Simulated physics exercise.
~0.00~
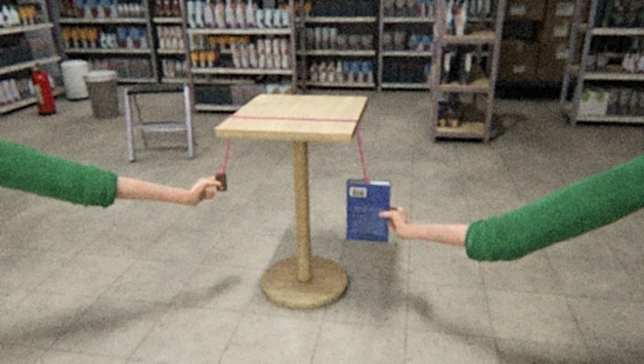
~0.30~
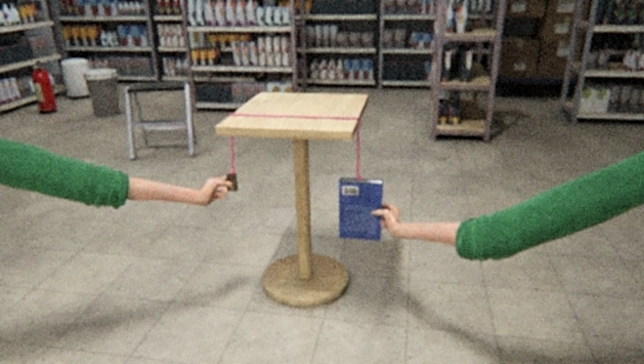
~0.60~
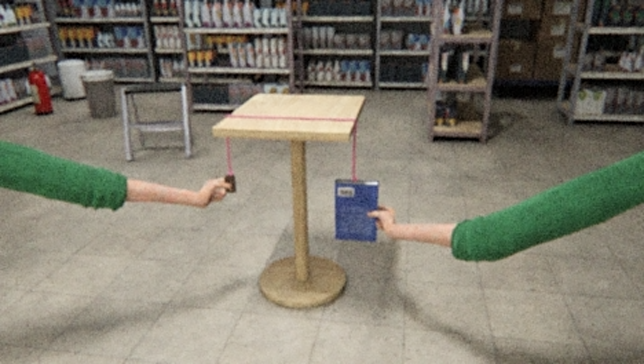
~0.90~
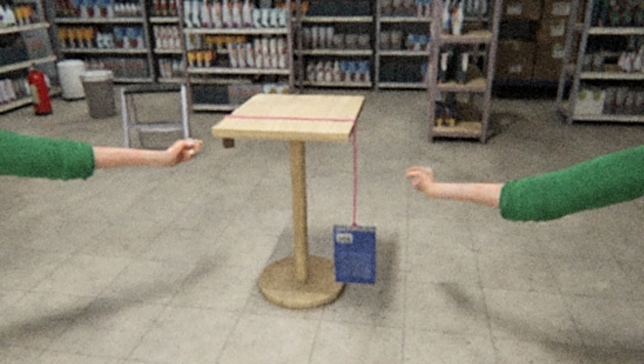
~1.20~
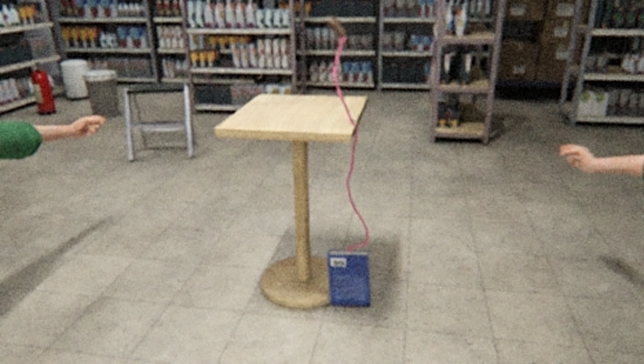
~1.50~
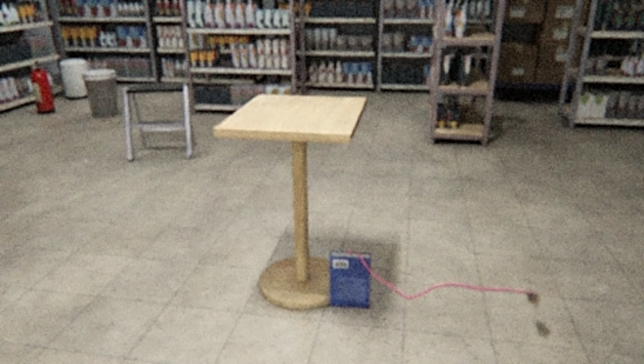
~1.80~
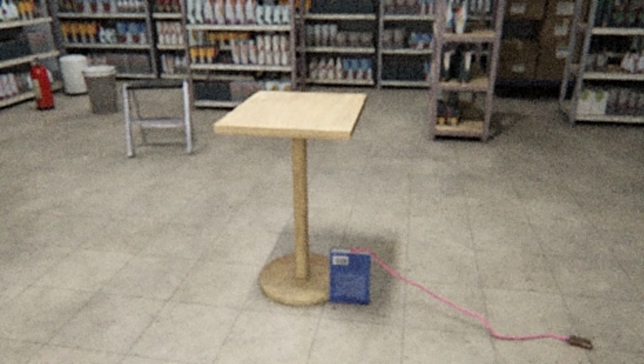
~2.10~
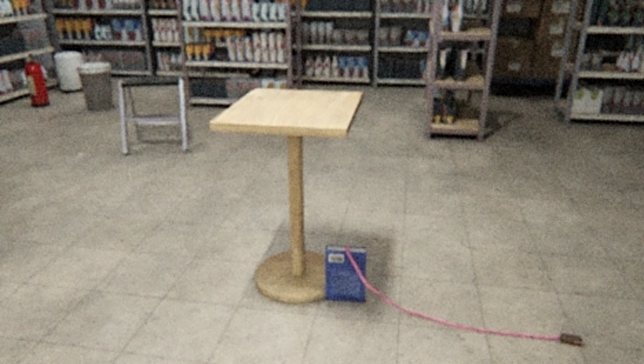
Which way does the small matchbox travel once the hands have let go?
It travels to the right, going up and over the table before coming down on the floor on the right side.
